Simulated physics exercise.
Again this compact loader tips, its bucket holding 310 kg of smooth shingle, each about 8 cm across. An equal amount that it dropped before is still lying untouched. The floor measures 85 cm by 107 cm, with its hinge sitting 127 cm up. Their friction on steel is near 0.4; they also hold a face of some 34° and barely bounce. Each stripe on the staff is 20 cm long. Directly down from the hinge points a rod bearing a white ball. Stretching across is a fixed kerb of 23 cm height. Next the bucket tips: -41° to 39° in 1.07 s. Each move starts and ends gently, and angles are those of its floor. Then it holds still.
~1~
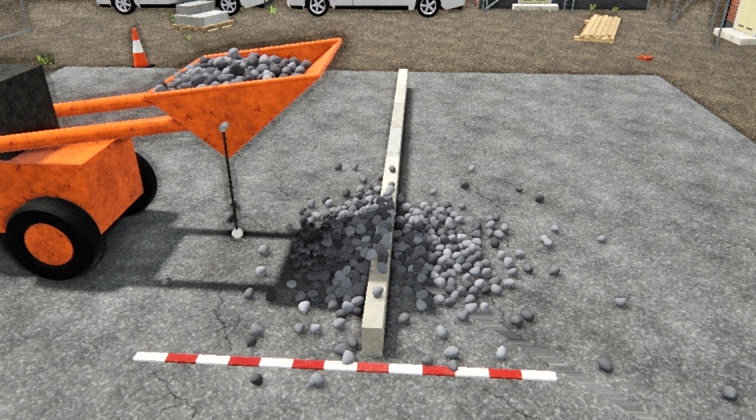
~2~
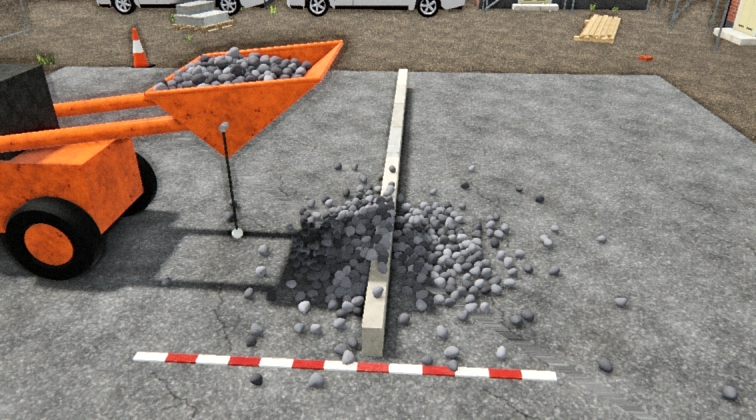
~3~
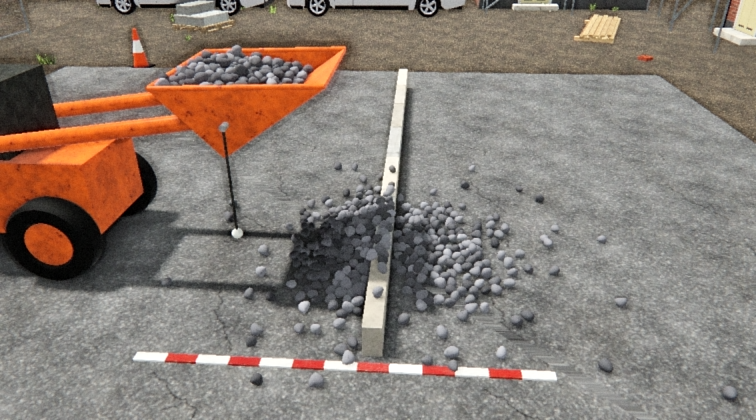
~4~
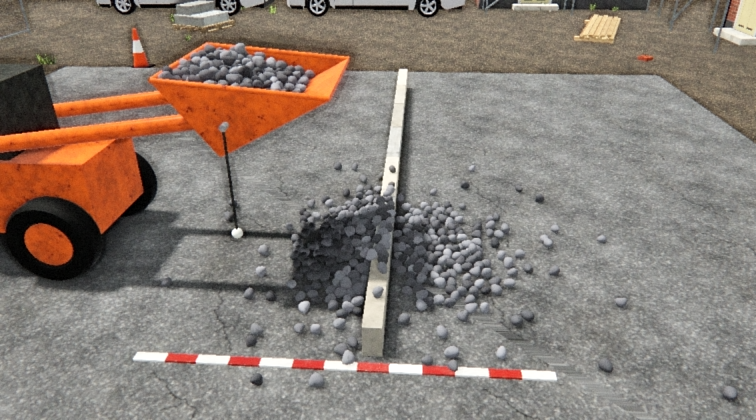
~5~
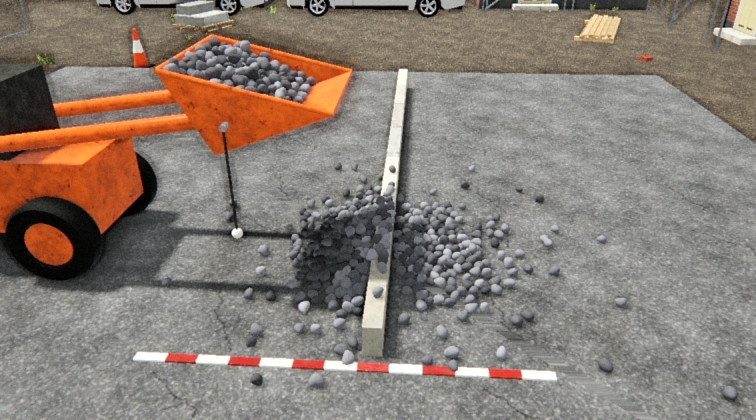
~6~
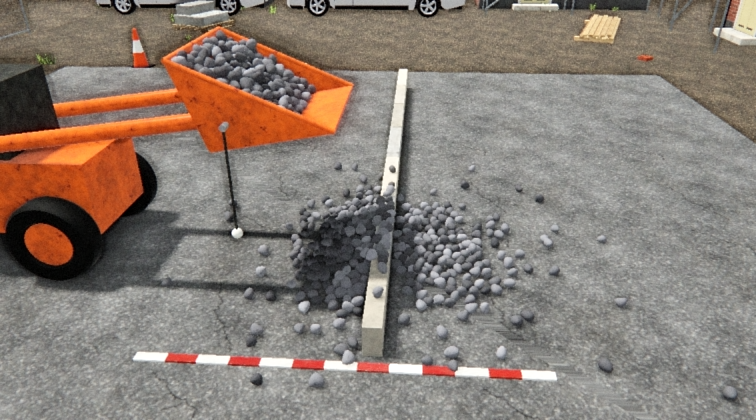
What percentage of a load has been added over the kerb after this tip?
29 %.
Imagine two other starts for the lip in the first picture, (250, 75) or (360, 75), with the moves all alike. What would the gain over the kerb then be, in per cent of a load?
Roughly 0 and 80 percent, in that order.
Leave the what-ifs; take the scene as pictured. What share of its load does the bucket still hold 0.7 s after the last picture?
It still holds about 55 per cent.
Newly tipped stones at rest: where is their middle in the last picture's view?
Their centre ends up near (361, 237).
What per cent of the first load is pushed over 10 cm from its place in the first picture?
20 %.
Then, 0.4 s after the last picture the floor is at 26°; in per cent of one load, 100 in the bucket, 63 on this side of the kerb, 38 over the kerb; the foremost stones are at (585, 266).
Then, 0.7 s after the last picture the floor is at 39°; in per cent of one load, 57 in the bucket, 105 on this side of the kerb, 38 over the kerb; the foremost stones are at (585, 266).
Then, 1.1 s after the last picture the floor is at 39°; in per cent of one load, 8 in the bucket, 140 on this side of the kerb, 51 over the kerb; the foremost stones are at (585, 266).
Then, 3.7 s after the last picture the floor is at 39°; in per cent of one load, 0 in the bucket, 134 on this side of the kerb, 66 over the kerb; the foremost stones are at (595, 266). Net gain over the kerb, 29.
